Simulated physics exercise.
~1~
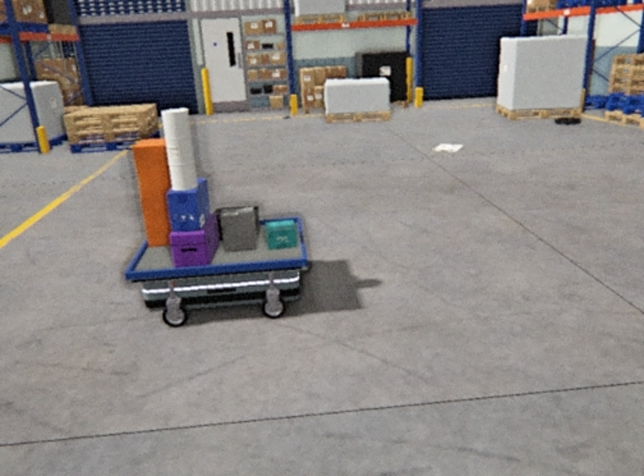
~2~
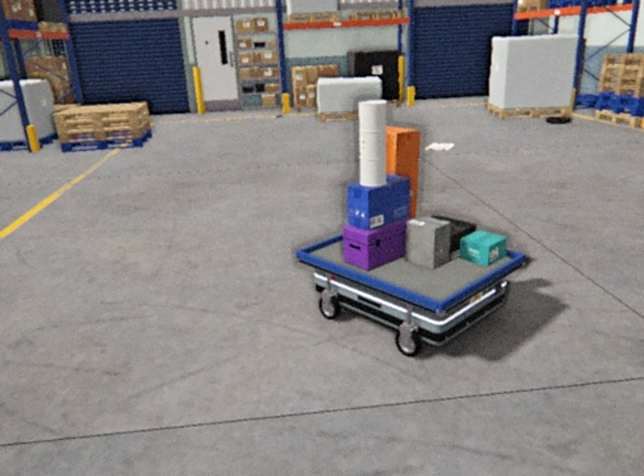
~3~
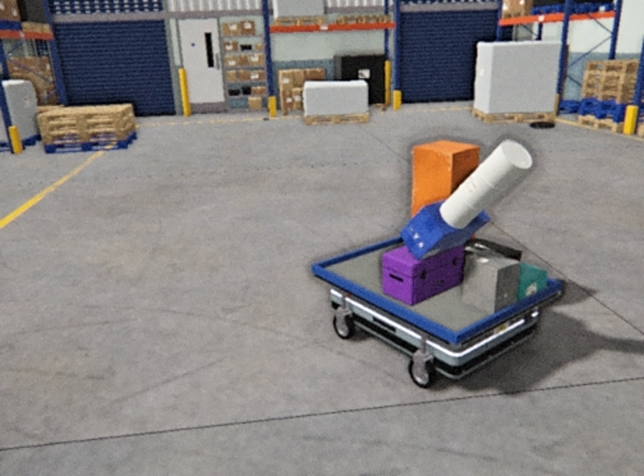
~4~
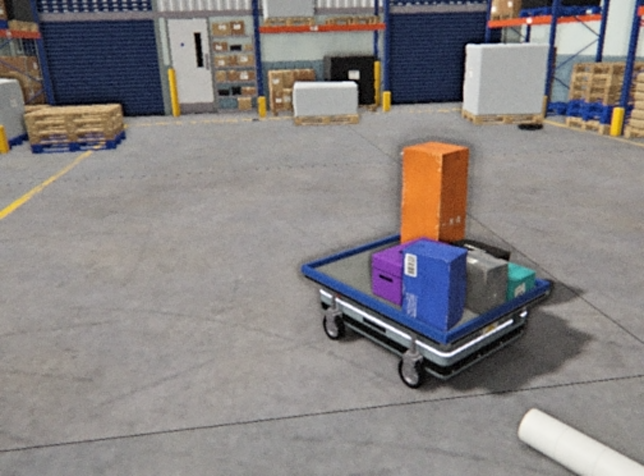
In a warehouse, a loaded cart rolls right and turns, toppling a blue box and dropping a white cylinder.
